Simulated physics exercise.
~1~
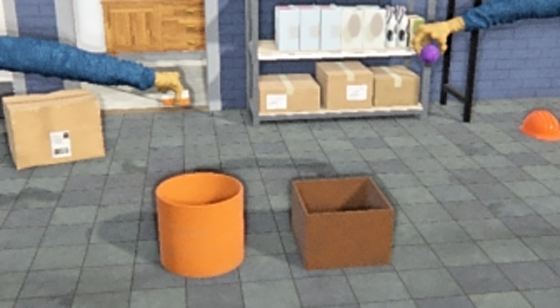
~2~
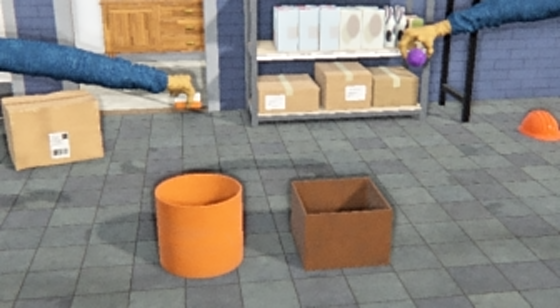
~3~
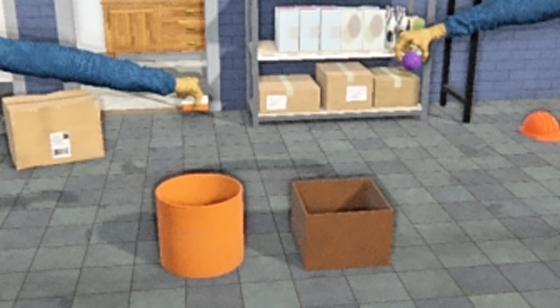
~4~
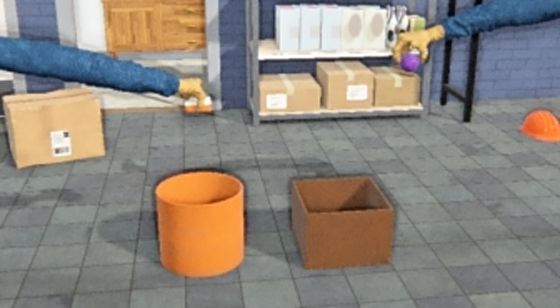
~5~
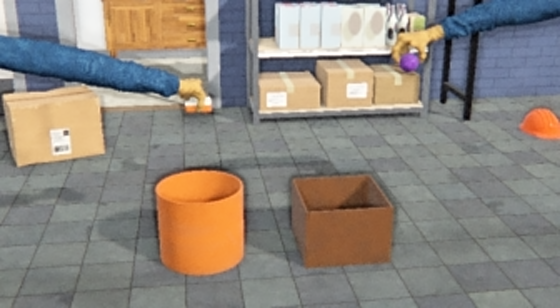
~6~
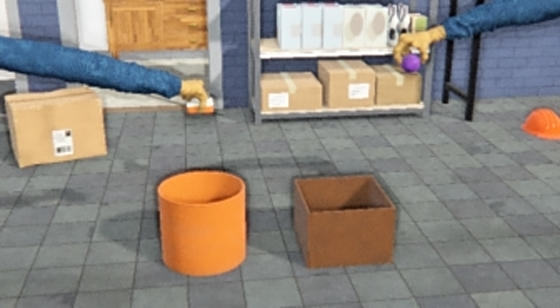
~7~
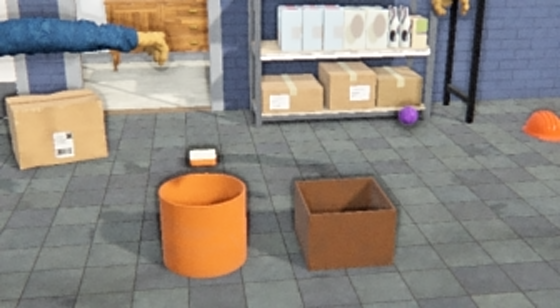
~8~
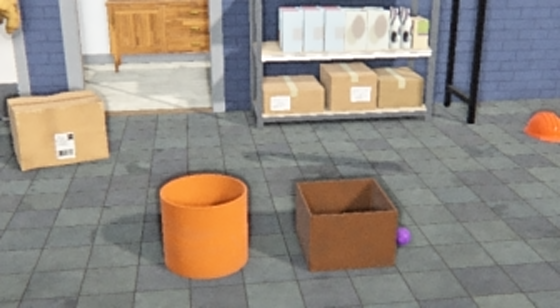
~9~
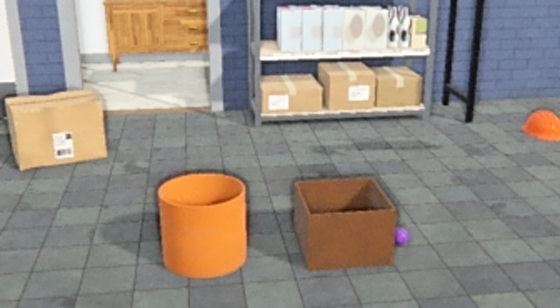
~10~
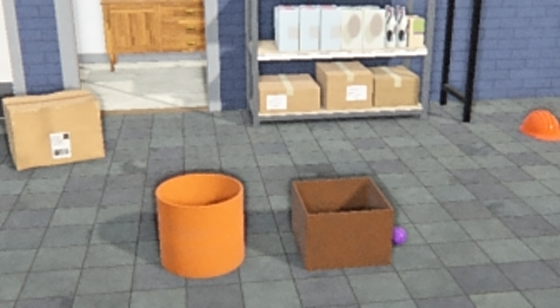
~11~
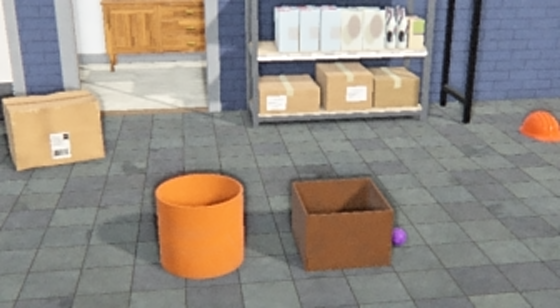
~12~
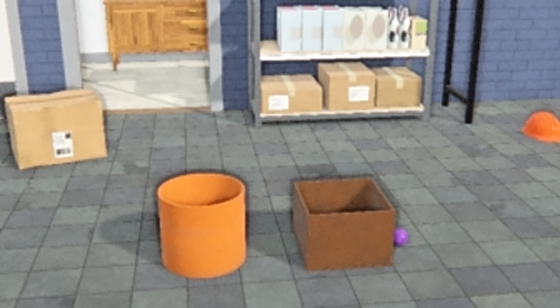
Two gloved hands releasing a purple onion and an orange sponge, the sponge dropping into the orange bucket, the onion landing outside the brown crate.
